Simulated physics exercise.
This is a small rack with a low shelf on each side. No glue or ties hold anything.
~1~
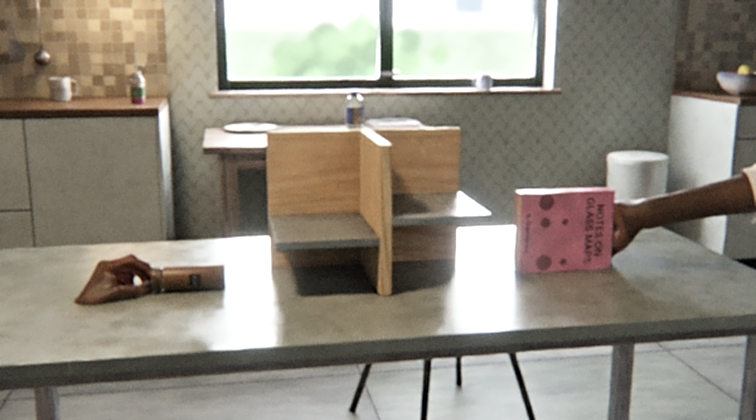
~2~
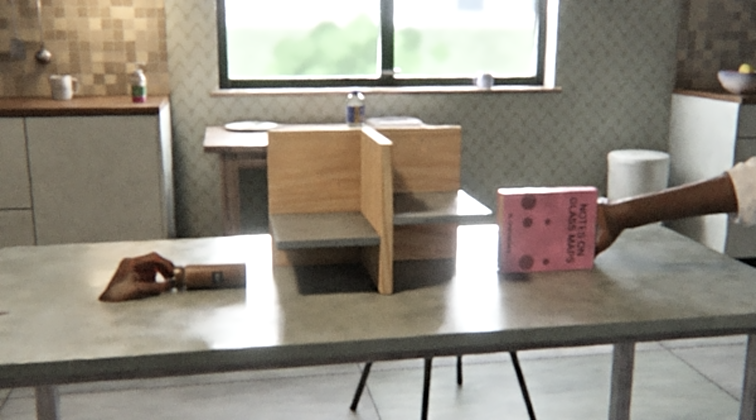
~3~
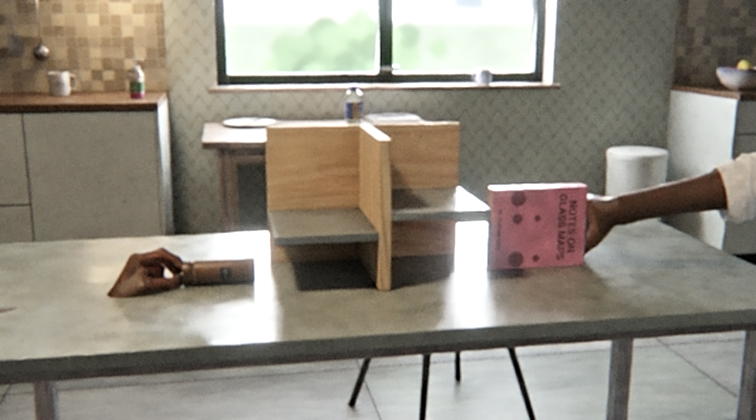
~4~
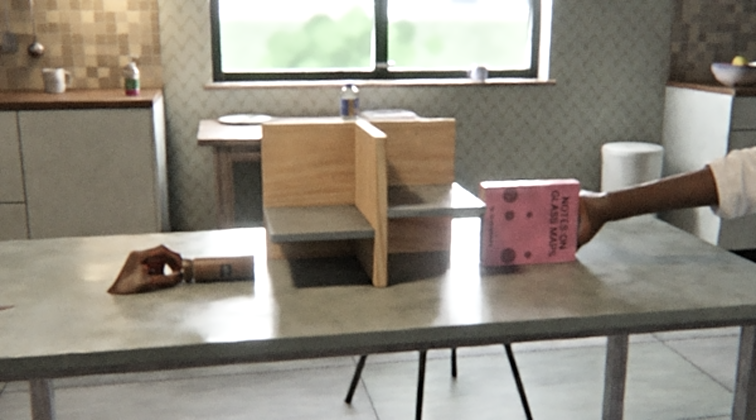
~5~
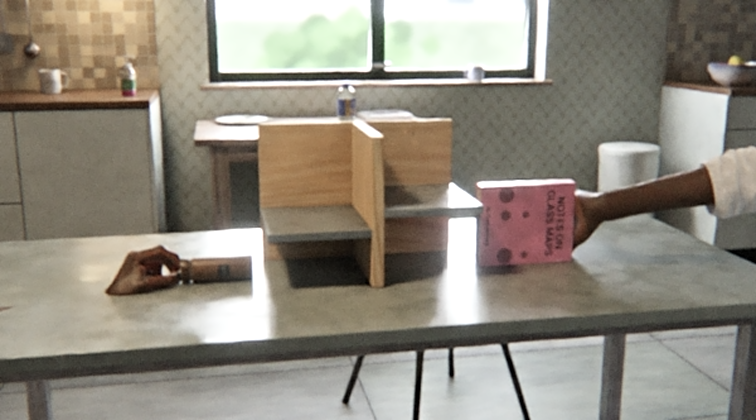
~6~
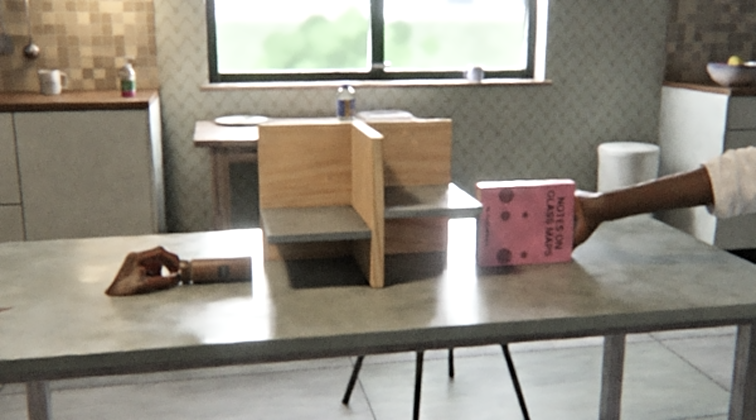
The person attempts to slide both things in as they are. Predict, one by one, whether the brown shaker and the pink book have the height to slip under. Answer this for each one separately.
My call: The brown shaker slips under, the pink book is held back.
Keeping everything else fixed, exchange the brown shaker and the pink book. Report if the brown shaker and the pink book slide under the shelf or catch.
Brown shaker - clear; pink book - blocked.
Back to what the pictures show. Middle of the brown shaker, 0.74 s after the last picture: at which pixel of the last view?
Near (290, 265).
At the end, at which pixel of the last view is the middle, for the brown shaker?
(303, 264).
Then, 0.38 s after the last picture, brown shaker sliding up to the opening near (245, 267); pink book sliding up to the opening near (513, 224).
Then, 0.74 s after the last picture, brown shaker part of the way in near (290, 265); pink book sliding up to the opening near (513, 224).
Then, 1.82 s after the last picture, brown shaker all the way in near (303, 264); pink book sliding up to the opening near (513, 224).
At rest, the brown shaker clears the shelf, near (303, 264); the pink book is too tall, near (513, 224).
